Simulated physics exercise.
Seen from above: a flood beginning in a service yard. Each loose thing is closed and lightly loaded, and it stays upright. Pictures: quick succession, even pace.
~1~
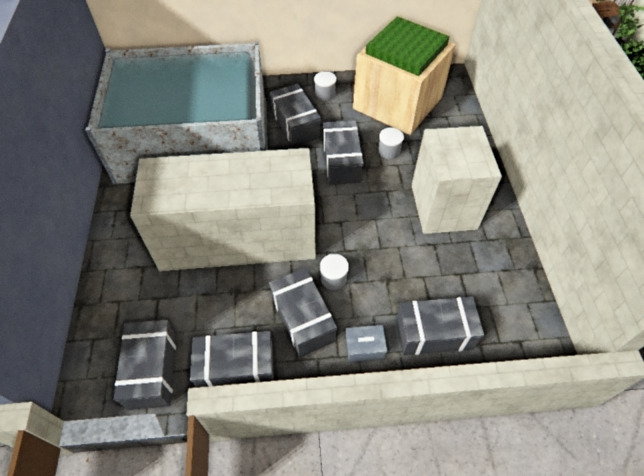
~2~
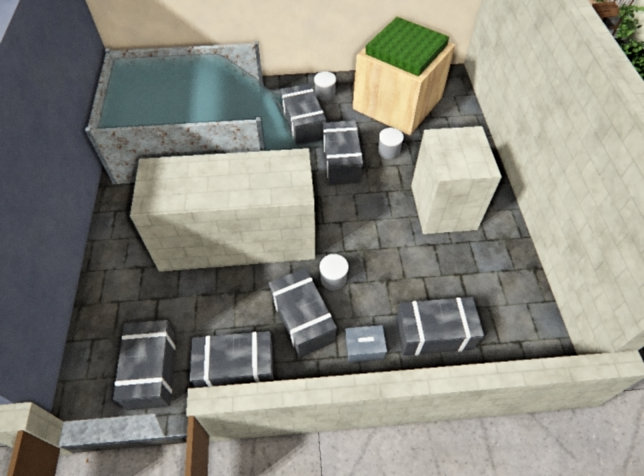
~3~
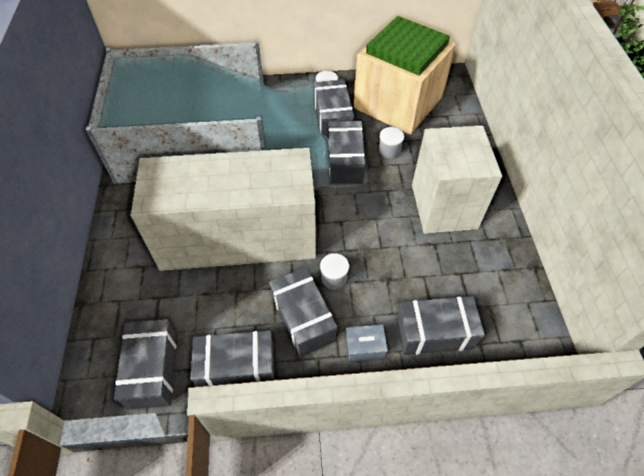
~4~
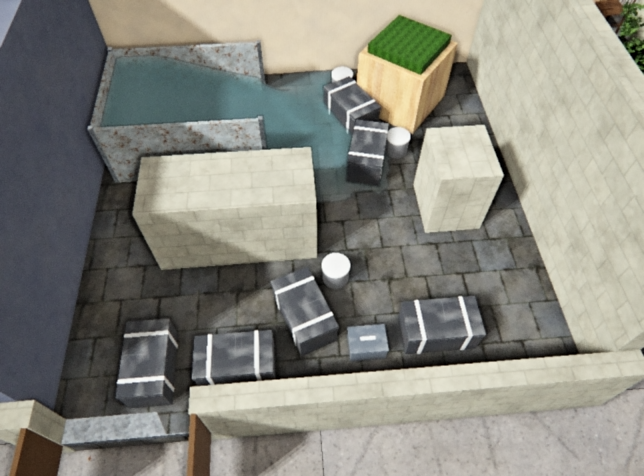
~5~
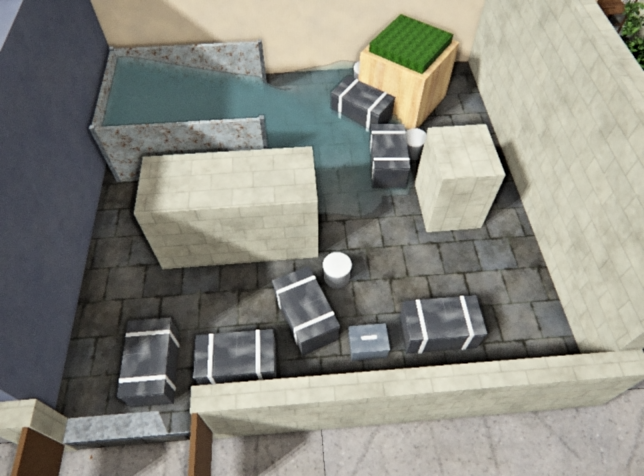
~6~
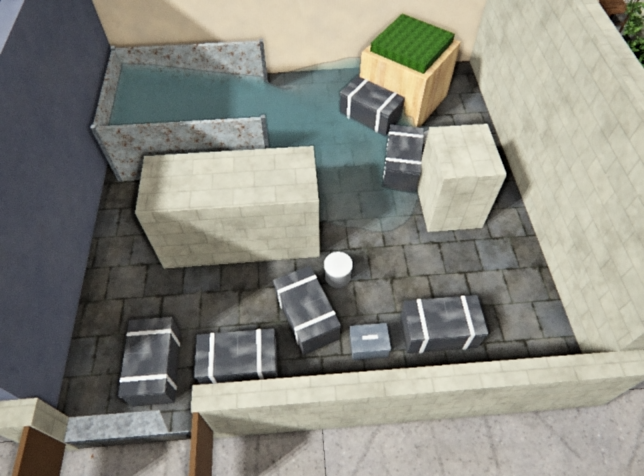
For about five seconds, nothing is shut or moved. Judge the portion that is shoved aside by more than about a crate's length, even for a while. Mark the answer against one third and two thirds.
Two thirds or more of them.
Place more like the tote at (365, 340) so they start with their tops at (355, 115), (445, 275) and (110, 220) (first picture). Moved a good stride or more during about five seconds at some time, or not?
Taking them one at a time: Goes the distance; goes the distance; goes the distance.
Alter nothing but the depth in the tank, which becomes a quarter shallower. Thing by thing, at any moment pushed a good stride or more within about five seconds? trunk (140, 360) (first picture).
My call: Not that far.
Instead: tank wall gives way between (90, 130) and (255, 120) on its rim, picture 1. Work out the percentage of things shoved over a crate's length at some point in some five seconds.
Around 30 per cent.
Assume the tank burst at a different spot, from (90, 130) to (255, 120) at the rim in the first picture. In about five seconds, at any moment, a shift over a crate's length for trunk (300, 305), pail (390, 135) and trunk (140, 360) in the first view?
Results in order: Stayed within it / moved that far / moved that far.
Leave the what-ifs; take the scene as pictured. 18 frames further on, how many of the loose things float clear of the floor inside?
It works out to 6.
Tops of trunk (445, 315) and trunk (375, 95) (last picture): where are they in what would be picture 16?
They end up at about pixels (453, 350) and (472, 92).
A moment on, 4 of 10 are well off their spots; 3 afloat.
Next, 4 of 10 are well off their spots; 3 afloat.
Later, 6 of 10 are well off their spots; 6 afloat.
In the end, 9 of 10 are well off their spots, and 10 have been at some point; 8 afloat.
